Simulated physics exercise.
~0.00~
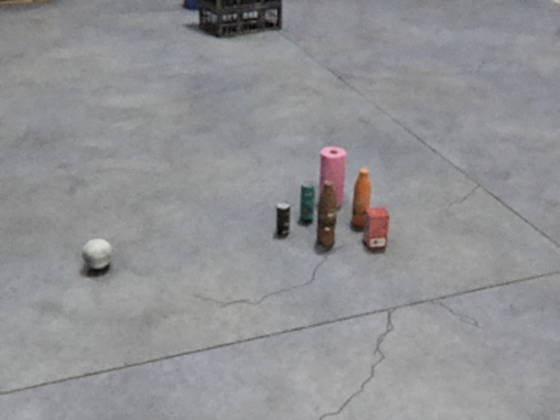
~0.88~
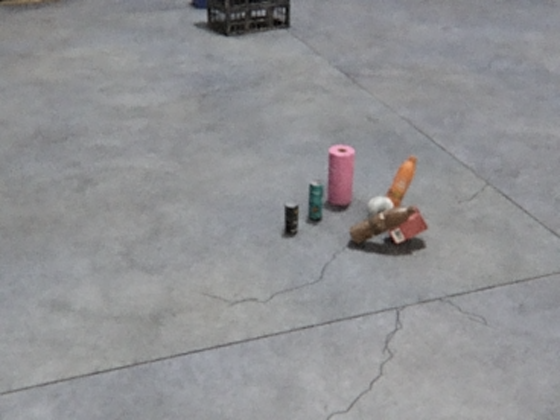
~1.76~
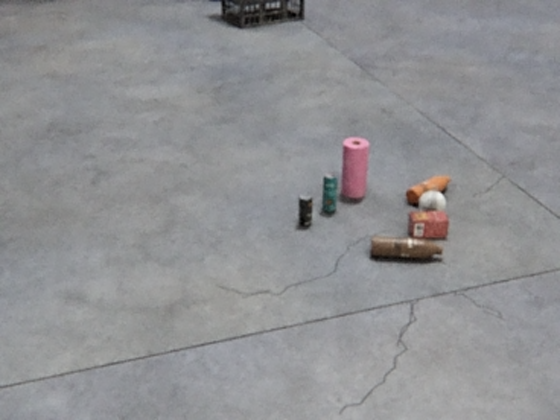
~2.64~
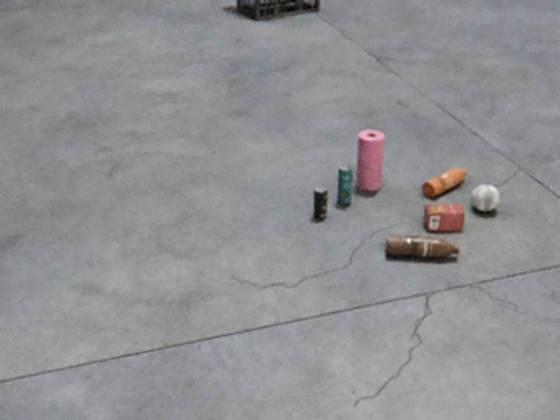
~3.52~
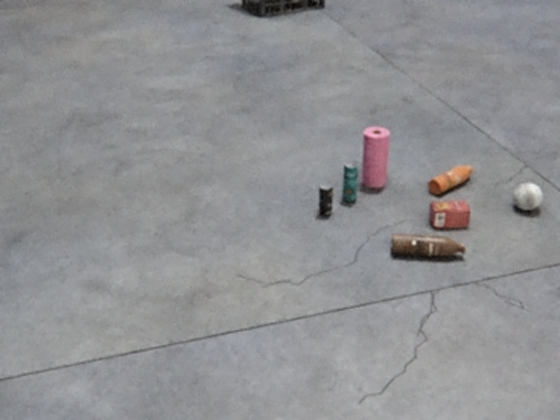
A white ball rolls from the left across a grey, cracked concrete floor, seen from slightly above, with a dark crate at the top edge. It heads for a cluster of a pink roll, a turquoise can, a black can, a brown bottle, an orange bottle and a red carton. The ball strikes the right side of the group, tipping the brown bottle, the carton and the orange bottle. All three topple onto the floor as the ball passes through and rolls on to the right. At the end they lie fallen, while the pink roll and both cans still stand.
